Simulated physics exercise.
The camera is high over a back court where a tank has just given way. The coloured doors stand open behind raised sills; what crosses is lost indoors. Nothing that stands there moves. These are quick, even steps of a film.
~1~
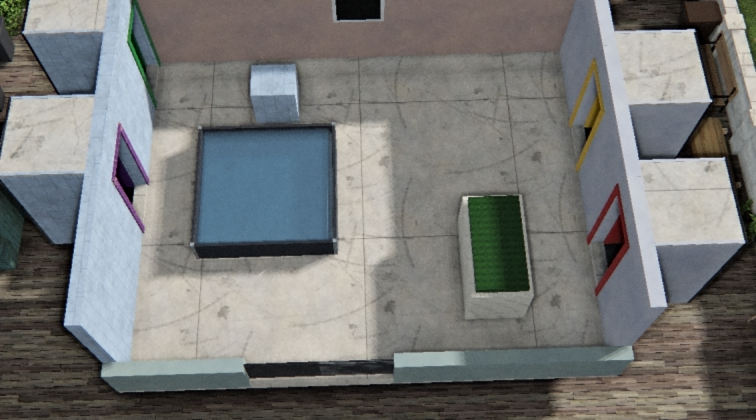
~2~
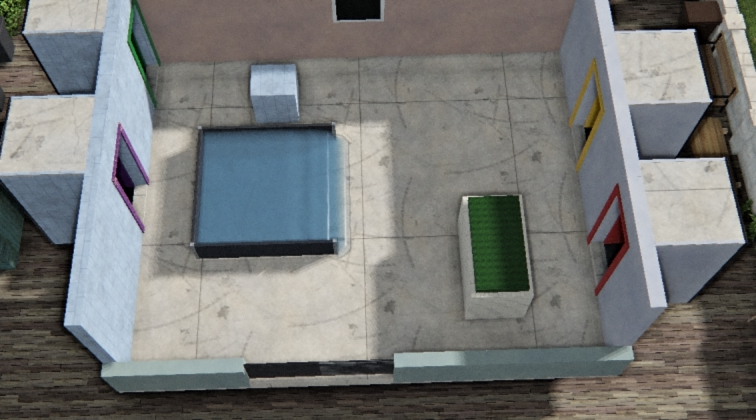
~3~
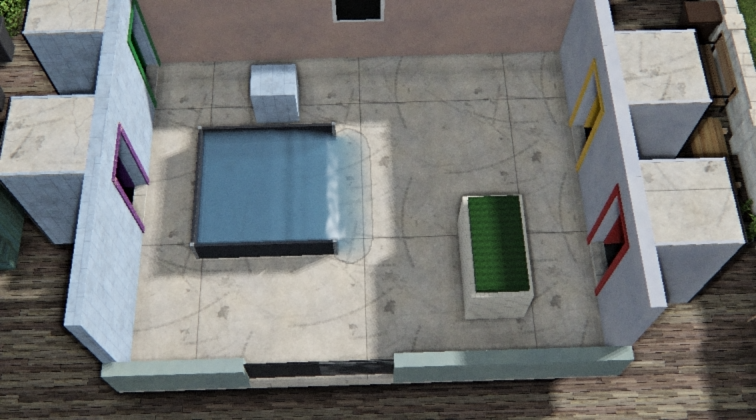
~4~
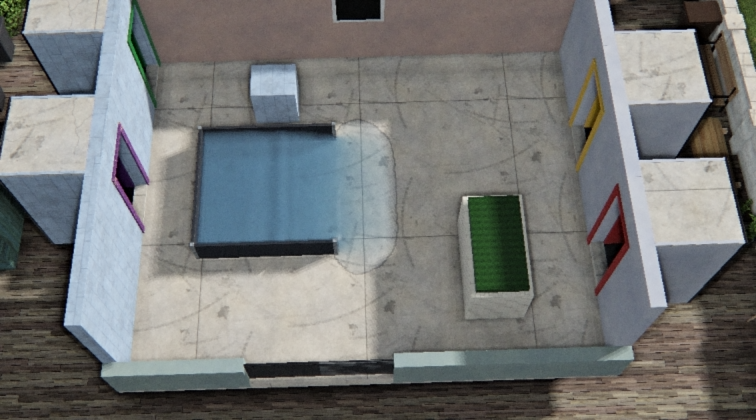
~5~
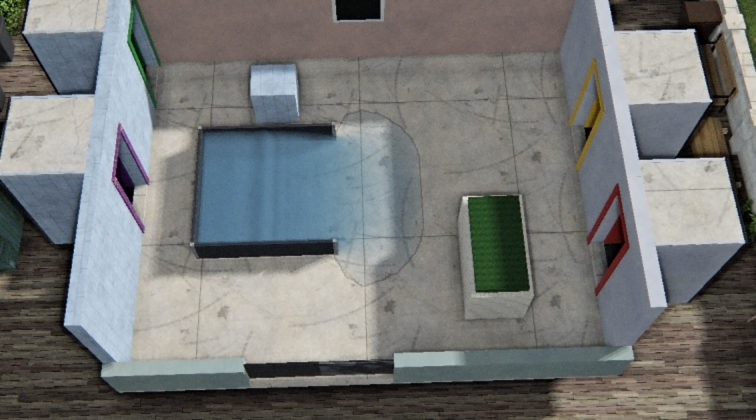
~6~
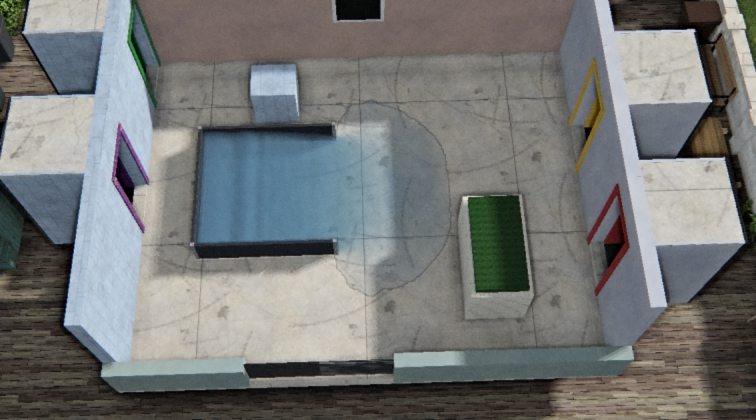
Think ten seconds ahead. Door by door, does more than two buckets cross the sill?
The green door stays under that; the red door stays under that; the purple door stays under that; the yellow door takes more than that.
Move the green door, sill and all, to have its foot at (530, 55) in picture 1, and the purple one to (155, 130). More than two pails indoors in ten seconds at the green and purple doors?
Green door lets more in, purple door holds.
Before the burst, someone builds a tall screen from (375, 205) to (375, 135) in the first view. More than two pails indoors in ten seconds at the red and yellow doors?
My reading: Red stays under; yellow holds.
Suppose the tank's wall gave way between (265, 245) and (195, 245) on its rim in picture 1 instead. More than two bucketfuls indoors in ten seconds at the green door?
One by one: The green door goes over.
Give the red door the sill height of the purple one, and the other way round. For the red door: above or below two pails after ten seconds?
My reading: The red door floods.
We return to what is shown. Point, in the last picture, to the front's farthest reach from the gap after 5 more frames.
At about (536, 154).
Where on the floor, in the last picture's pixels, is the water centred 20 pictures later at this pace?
I would point to (417, 191).
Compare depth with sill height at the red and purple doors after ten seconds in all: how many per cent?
Roughly 60 per cent, then 80 per cent.
A moment on, water covers 30 % of the floor; the green door not reached, the red door not reached, the purple door not reached, the yellow door not reached.
Next, water covers 40 % of the floor; the green door not reached, the red door not reached, the purple door not reached, the yellow door under two buckets in.
Then, water covers 55 % of the floor; the green door not reached, the red door wet at the sill, nothing in, the purple door not reached, the yellow door over two buckets in.
Later, water covers 75 % of the floor; the green door not reached, the red door wet at the sill, nothing in, the purple door not reached, the yellow door far over two buckets in.
In the end, water covers 95 % of the floor; the green door under two buckets in, the red door wet at the sill, nothing in, the purple door wet at the sill, nothing in, the yellow door far over two buckets in.
